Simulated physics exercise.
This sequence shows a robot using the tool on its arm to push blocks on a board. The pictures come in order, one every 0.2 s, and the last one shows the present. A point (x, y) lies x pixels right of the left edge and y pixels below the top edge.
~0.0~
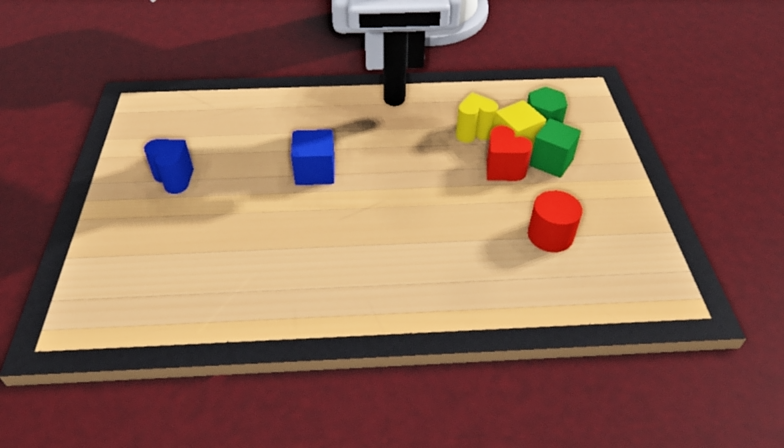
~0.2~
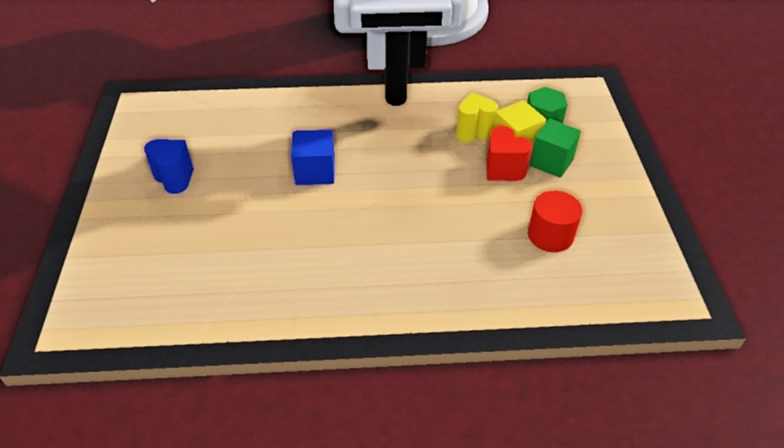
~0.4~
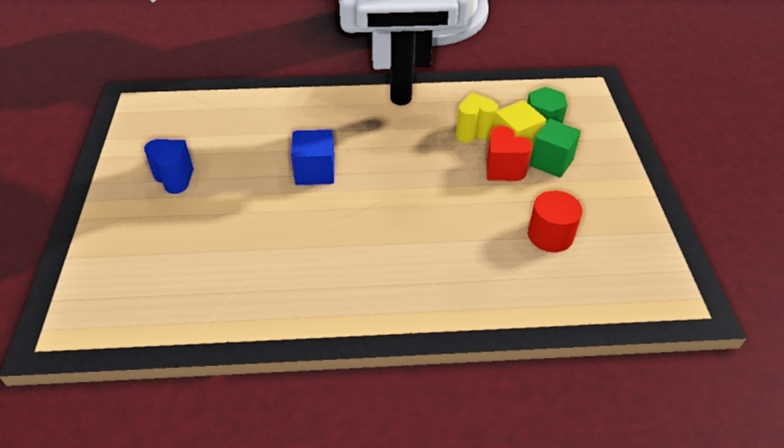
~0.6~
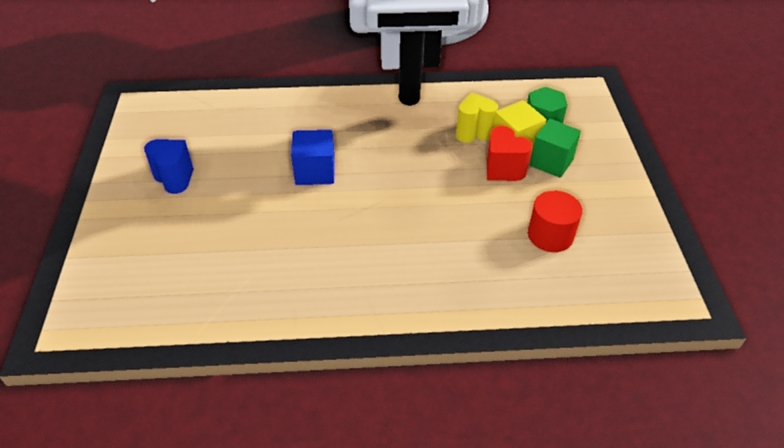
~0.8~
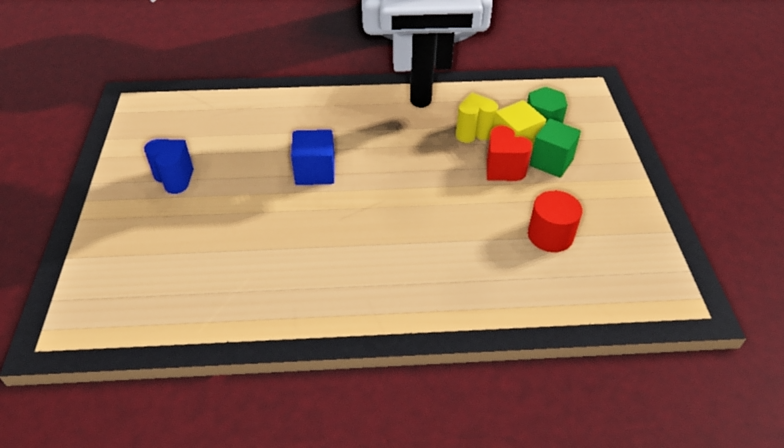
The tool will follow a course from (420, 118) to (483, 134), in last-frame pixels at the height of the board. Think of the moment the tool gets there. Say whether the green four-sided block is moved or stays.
It is moved from its place.
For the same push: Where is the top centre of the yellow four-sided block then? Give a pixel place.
The yellow four-sided block ends near (546, 129).
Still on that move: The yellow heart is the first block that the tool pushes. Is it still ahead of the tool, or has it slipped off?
By the time the path ends, the yellow heart is still sitting right in front of the tool.
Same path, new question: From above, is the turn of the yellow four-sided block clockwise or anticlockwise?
Looking from above, the answer is counterclockwise.
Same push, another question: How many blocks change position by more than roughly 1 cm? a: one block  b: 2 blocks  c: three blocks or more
c
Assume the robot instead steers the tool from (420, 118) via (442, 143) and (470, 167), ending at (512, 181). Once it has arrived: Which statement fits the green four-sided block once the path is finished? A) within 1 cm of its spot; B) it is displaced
B: It is displaced.
On the path given first. Halfway along, tool (453, 110); nothing pushed yet.
At the end, tool (486, 118); yellow heart (508, 118), turned 30° clockwise; red heart unmoved; yellow four-sided block (546, 129), turned 30° anticlockwise; green four-sided block (583, 138).
